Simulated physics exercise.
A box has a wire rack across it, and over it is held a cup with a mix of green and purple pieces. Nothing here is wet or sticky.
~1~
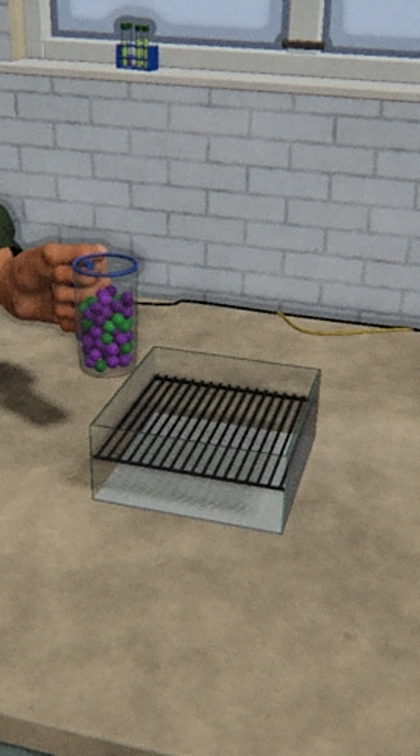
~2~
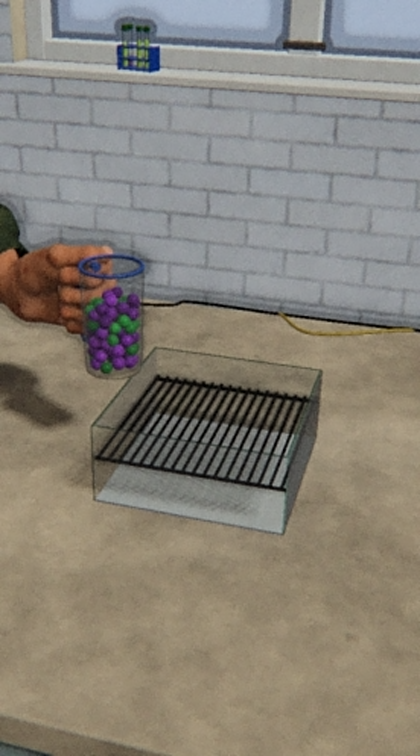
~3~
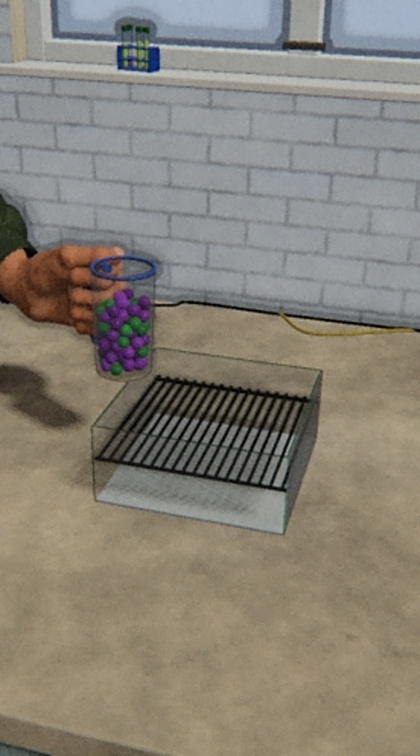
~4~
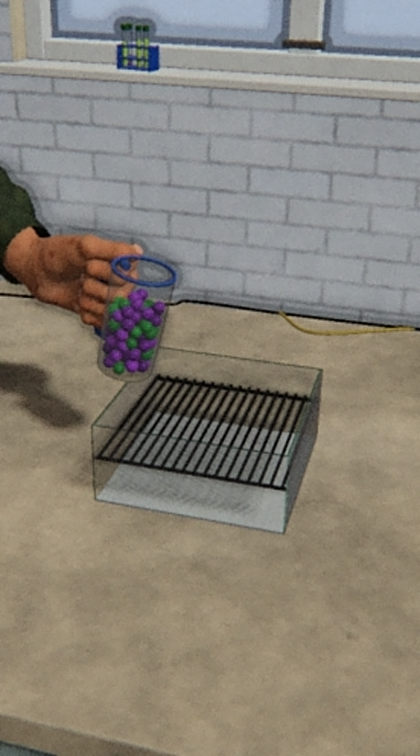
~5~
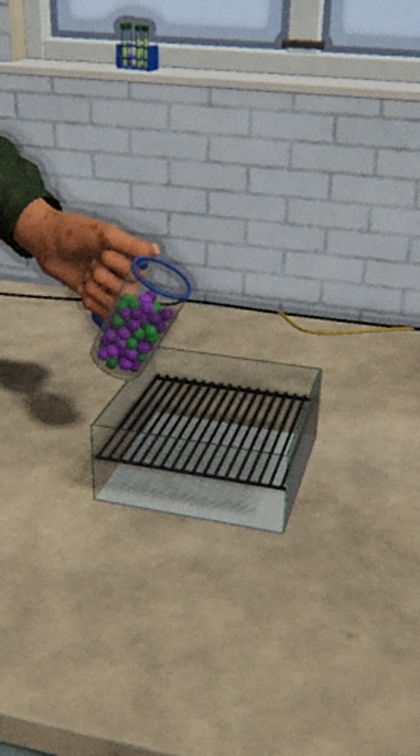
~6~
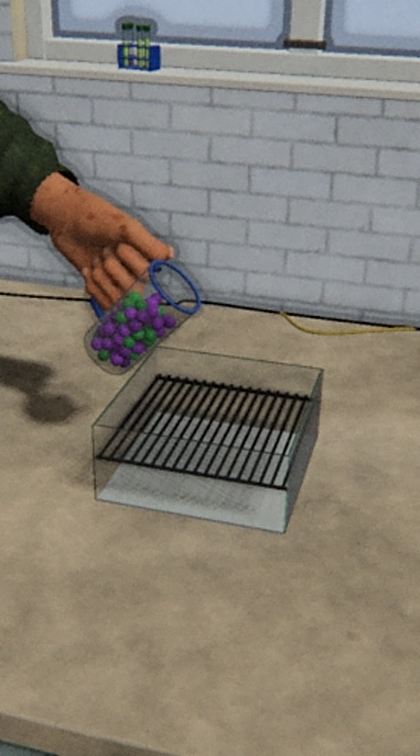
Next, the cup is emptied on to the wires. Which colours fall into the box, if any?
Green pieces are caught; purple pieces are caught.
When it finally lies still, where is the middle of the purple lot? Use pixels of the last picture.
Roughly at pixel (220, 428).
Then, 0.29 s past the last view, green ones, all in the cup; purple ones, all in the cup.
Then, 0.61 s past the last view, green ones, all in the cup; purple ones, nearly all in the cup, a stray few on or over the wires.
Then, 0.98 s past the last view, green ones, a small part in the cup, nearly all on or over the wires; purple ones, a small part in the cup, nearly all on or over the wires.
Finally, green ones, all on the wires, none under the rack; purple ones, all on the wires, none under the rack.
